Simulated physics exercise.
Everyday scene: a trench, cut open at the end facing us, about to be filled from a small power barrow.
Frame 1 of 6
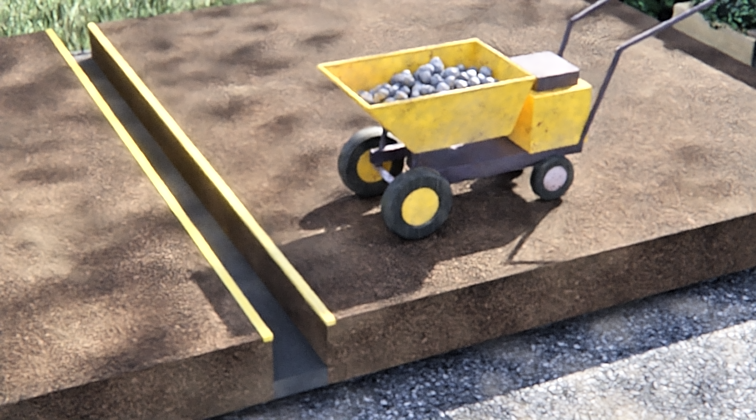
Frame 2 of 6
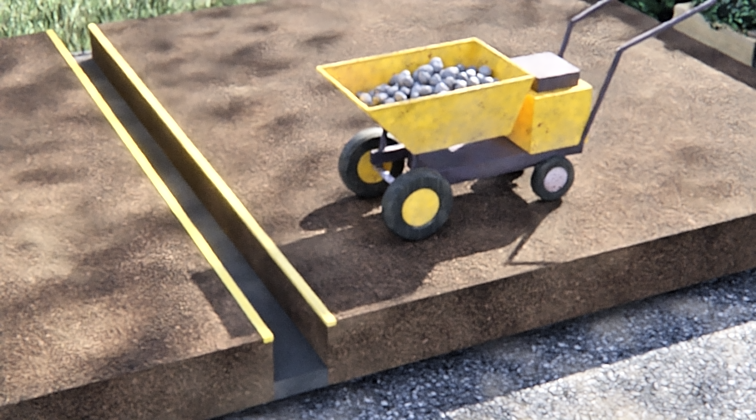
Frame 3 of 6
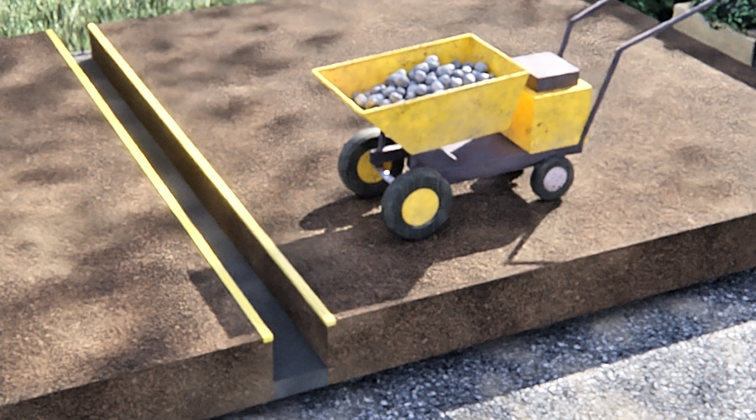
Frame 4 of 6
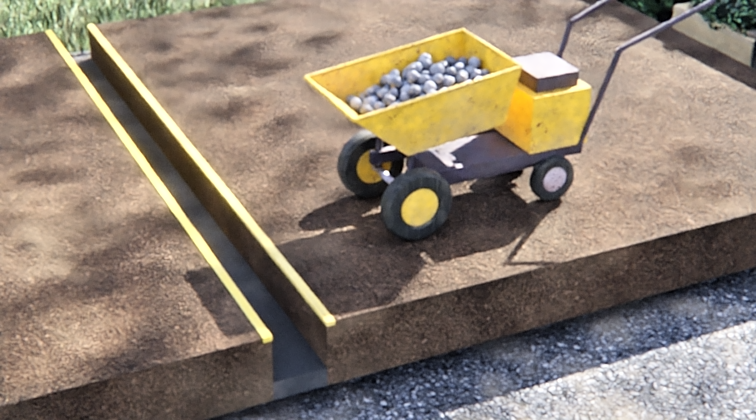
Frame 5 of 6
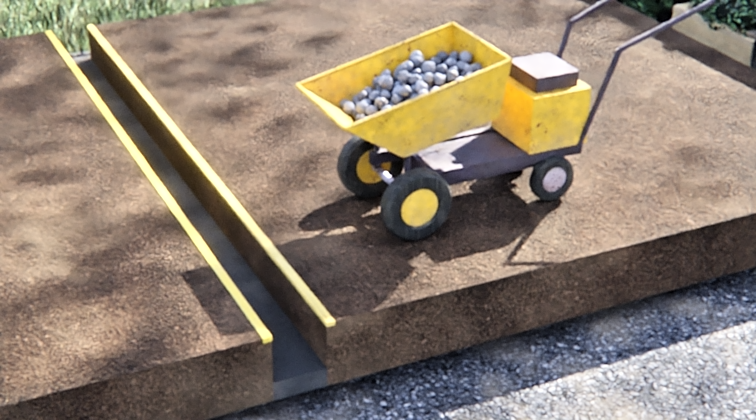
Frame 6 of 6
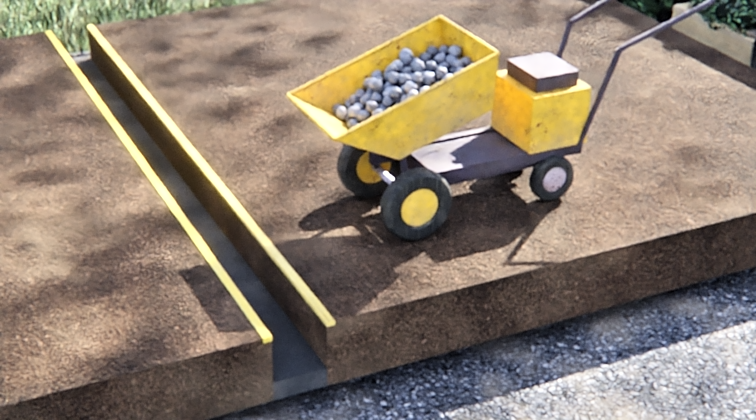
A yellow wheeled barrow stood still on brown ground, right of a narrow trench edged in yellow, while its skip full of round grey stones tilted gradually forward, its front lip lowering toward the left.
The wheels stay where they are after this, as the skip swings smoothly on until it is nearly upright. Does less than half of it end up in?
No, over half goes in.
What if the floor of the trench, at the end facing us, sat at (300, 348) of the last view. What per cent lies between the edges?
I'd put it at some 60 in a hundred.
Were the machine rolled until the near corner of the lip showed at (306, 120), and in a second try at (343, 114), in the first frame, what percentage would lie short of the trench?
Trial 1 around 0 %, trial 2 around 0 %.
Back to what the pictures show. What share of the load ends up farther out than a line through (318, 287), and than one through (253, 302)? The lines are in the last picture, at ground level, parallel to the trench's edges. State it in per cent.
Roughly 90 per cent, and 0 per cent.
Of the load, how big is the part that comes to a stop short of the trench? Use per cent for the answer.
5 %.
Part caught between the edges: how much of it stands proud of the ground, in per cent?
It works out at about 0 percent.
Just after the last frame, skip tipped steeply; every one in the skip.
A moment on, skip tipped right over; the larger part in the skip; just a few short of the trench; about a tenth in or heaped over the trench; just a few falling.
Further on, skip tipped right over; roughly a quarter in the skip; about a tenth short of the trench; roughly two thirds in or heaped over the trench; just a few beyond it.
When it is over, skip tipped right over; about a tenth in the skip; about a tenth short of the trench; the larger part in or heaped over the trench; just a few beyond it.
